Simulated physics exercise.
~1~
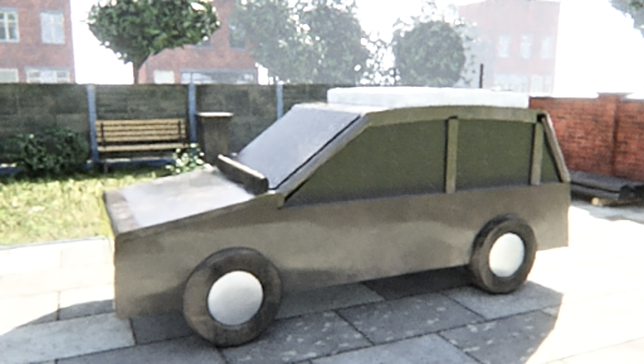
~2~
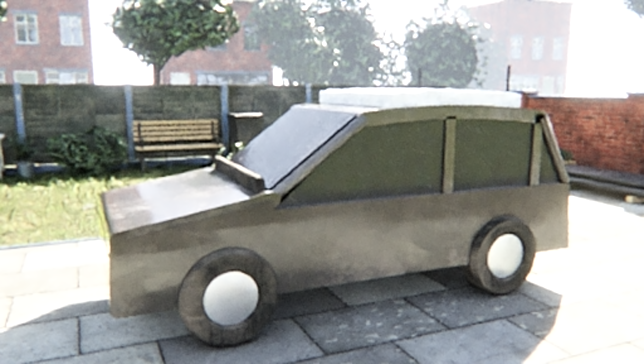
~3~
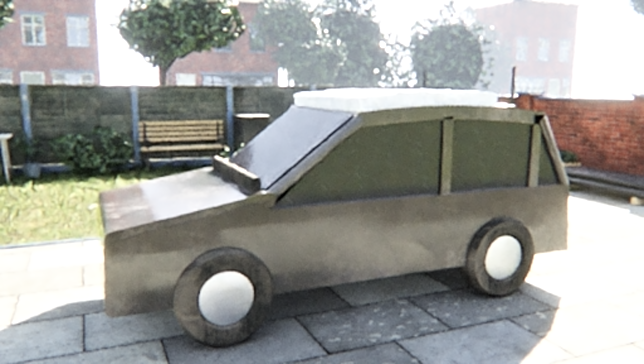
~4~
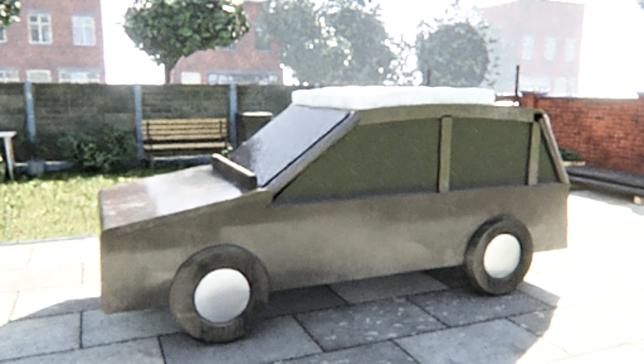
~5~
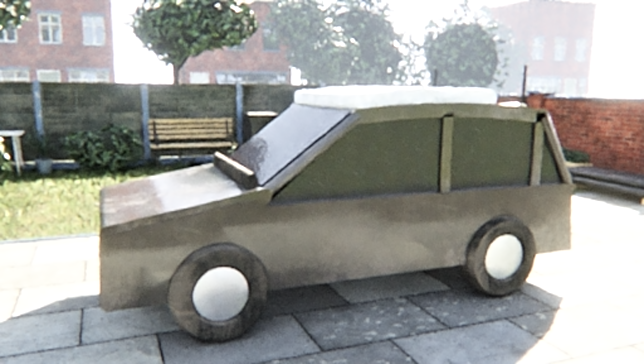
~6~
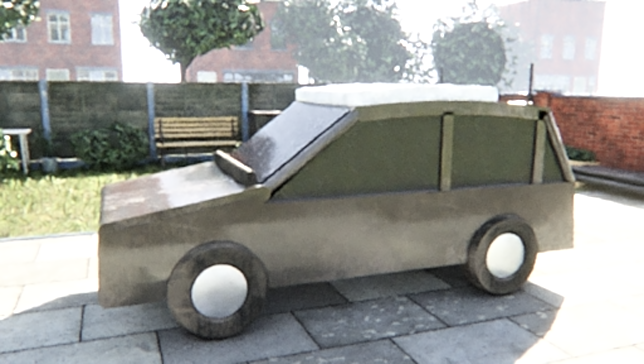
A boxy grey-brown car brakes on paving while the white snow stays on its roof.
